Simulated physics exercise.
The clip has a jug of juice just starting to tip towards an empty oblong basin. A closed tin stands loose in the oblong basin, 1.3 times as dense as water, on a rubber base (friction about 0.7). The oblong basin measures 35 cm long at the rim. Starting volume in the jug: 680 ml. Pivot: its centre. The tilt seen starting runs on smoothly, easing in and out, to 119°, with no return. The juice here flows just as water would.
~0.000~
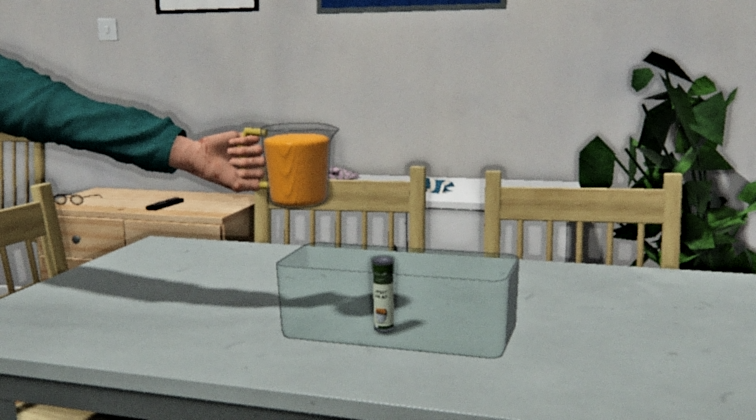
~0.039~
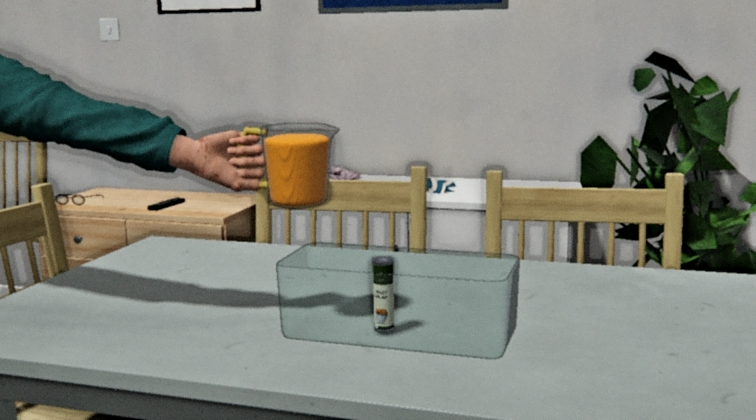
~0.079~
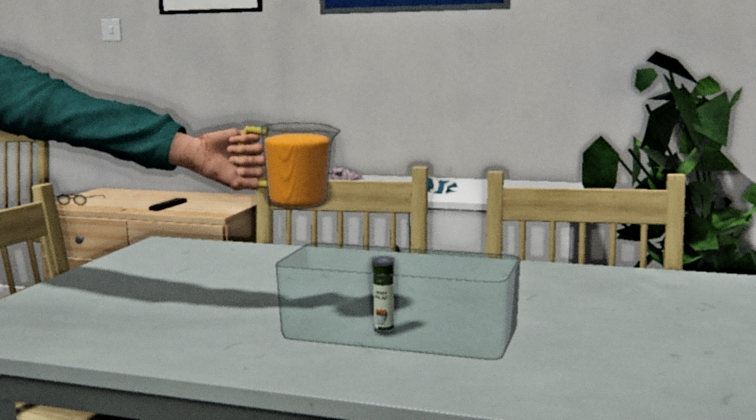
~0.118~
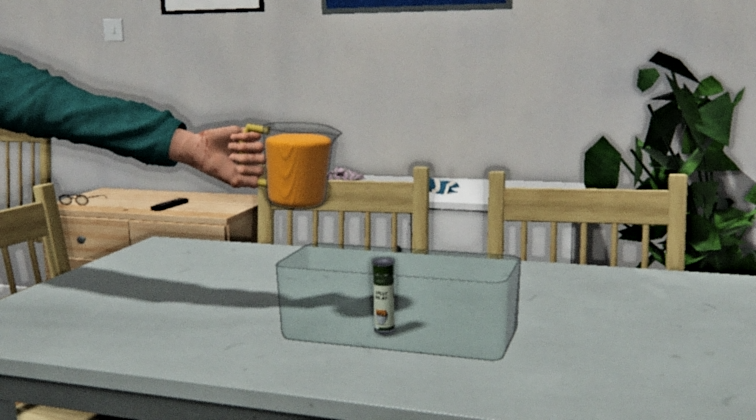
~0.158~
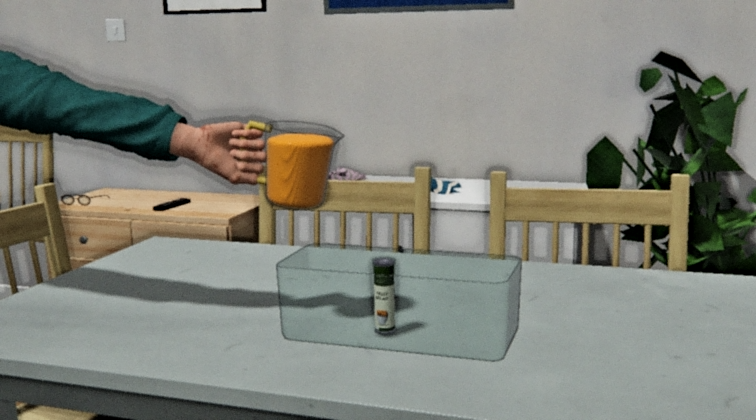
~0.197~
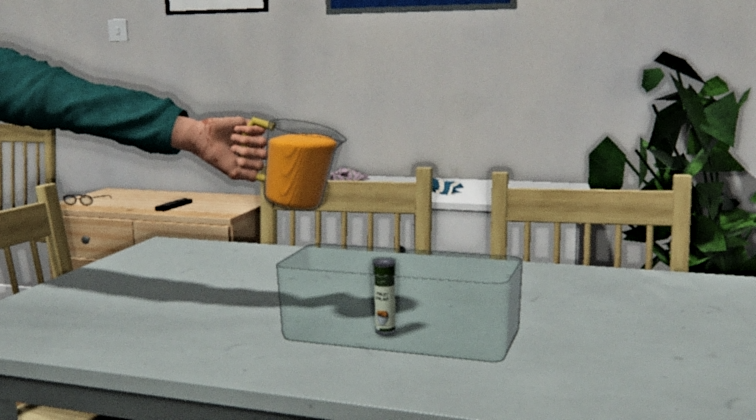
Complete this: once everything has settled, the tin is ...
Once everything has settled, the tin is lying over.
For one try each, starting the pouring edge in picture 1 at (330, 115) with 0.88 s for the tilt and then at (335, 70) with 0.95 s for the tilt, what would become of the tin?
The tin overturns the first time and stays vertical the second time.
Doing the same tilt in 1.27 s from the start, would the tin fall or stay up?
Outcome - the tin ends up overturned.
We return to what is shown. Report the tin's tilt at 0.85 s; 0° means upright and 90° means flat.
Roughly 0°.
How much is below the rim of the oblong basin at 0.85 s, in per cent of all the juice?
Roughly 74 per cent.
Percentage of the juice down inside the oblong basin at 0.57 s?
Close to 8 in a hundred.
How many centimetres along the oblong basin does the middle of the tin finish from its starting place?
Net tin displacement: Roughly 9.5 cm.
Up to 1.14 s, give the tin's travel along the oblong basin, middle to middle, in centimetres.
Estimate: Around 7 cm.
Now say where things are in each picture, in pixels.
The first frame shows tilt 0°; pouring edge (339, 129); surface from (269, 137) to (329, 139); the oblong basin's rim runs from (292, 254) to (513, 269); the tin's top is at (383, 263).
The second frame shows tilt 0°; pouring edge (339, 129); surface from (268, 137) to (329, 139).
The third frame shows tilt 2°; pouring edge (340, 131); surface from (269, 137) to (330, 140).
The fourth frame shows tilt 4°; pouring edge (341, 133); surface from (271, 137) to (332, 141).
The fifth frame shows tilt 8°; pouring edge (344, 136); surface from (272, 137) to (334, 142).
The sixth frame shows tilt 12°; pouring edge (346, 140); surface from (274, 139) to (337, 142).
After 0.57 s the tilt is 78° and 70 per cent is still to pour; the tin stands where it began.
After 0.85 s the tilt is 116° and 10 per cent is still to pour; the tin stands 1 cm from where it began.
After 1.14 s the tilt is 119° and 0 per cent is still to pour; the tin leans 43°.
After 1.45 s the tilt is 119° and 0 per cent is still to pour; the tin lies on its side.
In the end the tin lies on its side.
